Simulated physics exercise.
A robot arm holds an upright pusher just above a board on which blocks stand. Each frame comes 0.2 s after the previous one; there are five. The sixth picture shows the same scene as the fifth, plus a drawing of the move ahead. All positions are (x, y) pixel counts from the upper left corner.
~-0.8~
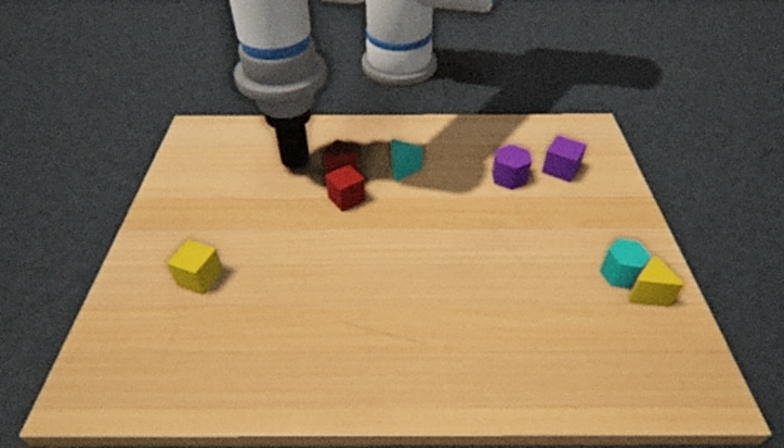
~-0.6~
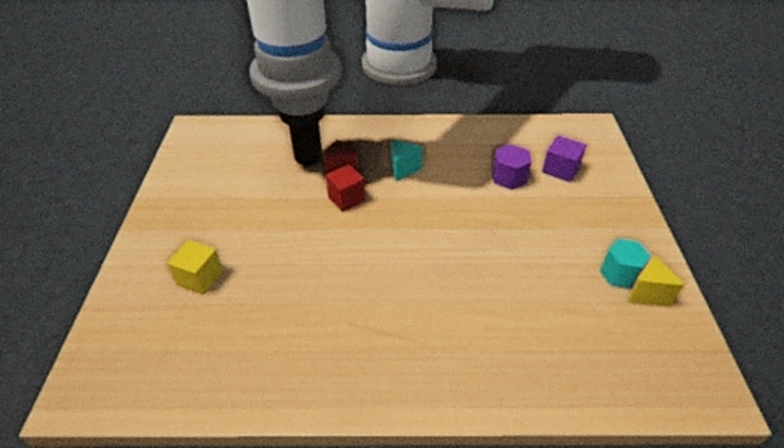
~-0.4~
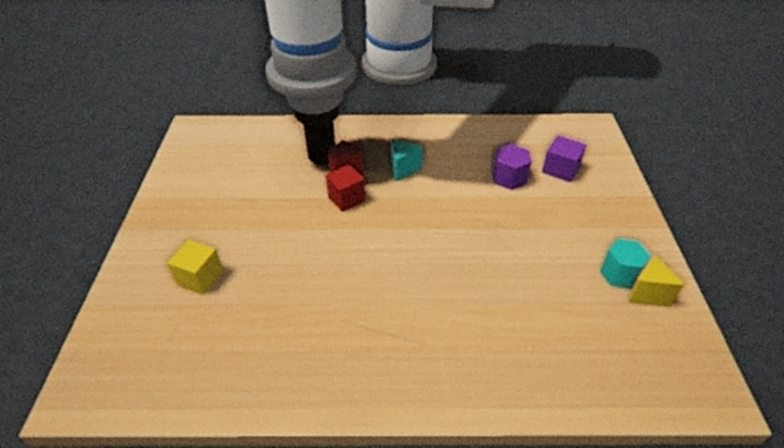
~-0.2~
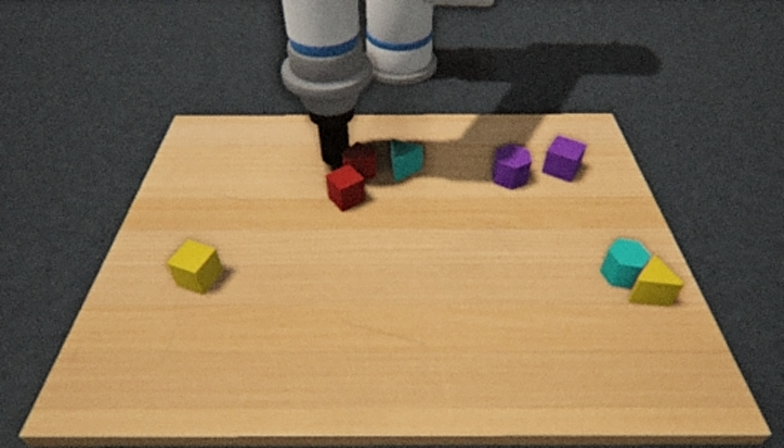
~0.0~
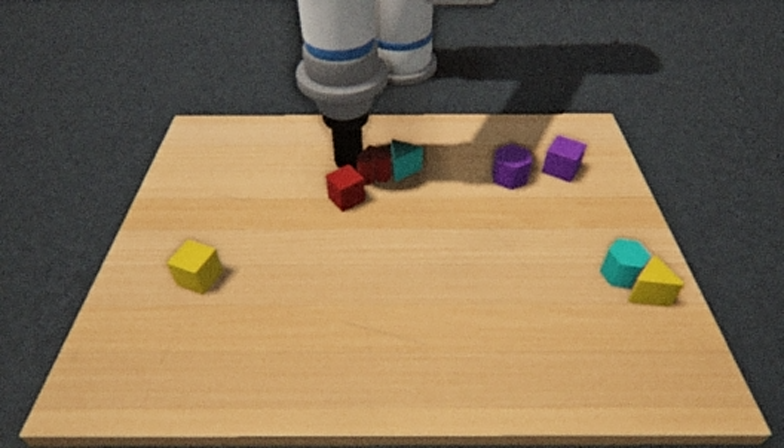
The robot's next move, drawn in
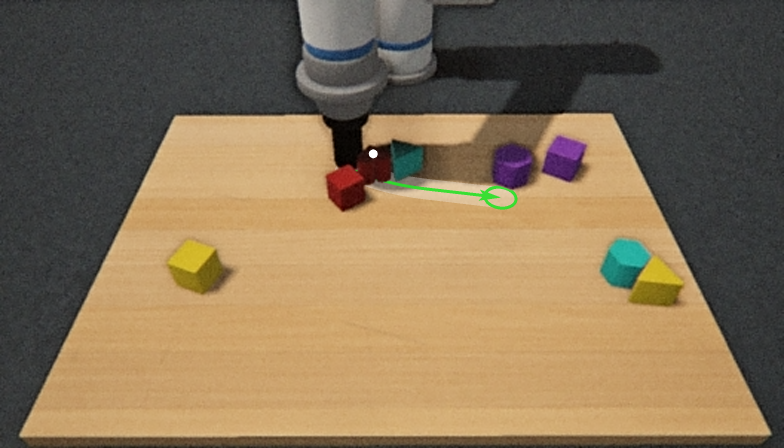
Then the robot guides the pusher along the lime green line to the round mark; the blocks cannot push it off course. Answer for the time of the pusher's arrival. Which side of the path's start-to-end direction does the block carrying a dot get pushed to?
Slides right.
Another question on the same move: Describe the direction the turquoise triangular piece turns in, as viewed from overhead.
Direction: Anticlockwise.
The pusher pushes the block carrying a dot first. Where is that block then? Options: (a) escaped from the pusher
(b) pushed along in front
Choice b: Pushed along in front.
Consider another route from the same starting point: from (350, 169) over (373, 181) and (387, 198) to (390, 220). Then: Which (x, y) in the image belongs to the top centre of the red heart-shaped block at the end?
Close to (414, 170).
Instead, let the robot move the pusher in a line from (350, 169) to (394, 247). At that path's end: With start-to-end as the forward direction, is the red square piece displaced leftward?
No
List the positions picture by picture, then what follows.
Lower end of the pusher (296, 161), tops of blocks, red heart-shaped block (340, 148), turquoise triangular piece (404, 148), purple hexagonal block (514, 155), in the first picture.
Pusher (309, 158), blocks as before, in the second picture.
Pusher (322, 157), red heart-shaped block (345, 149), in the third picture.
Pusher (336, 158), red heart-shaped block (359, 151), in the fourth picture.
Pusher (349, 162), red heart-shaped block (373, 154), turquoise triangular piece (404, 148), purple hexagonal block (514, 155), in the fifth picture.
The drawn path runs from (350, 169) by way of (395, 184) and (447, 191) to (500, 197); the dot is on the red heart-shaped block.
The first path, step by step. One third of the way, pusher (396, 177); red heart-shaped block (423, 168); turquoise triangular piece (412, 148), turned 50° anticlockwise.
Two thirds of the way, pusher (448, 184); red heart-shaped block (476, 178); turquoise triangular piece (415, 147), turned 65° anticlockwise.
At the end, pusher (502, 190); red heart-shaped block (528, 190), turned 30° clockwise; turquoise triangular piece (415, 147), turned 65° anticlockwise; purple hexagonal block not moved.
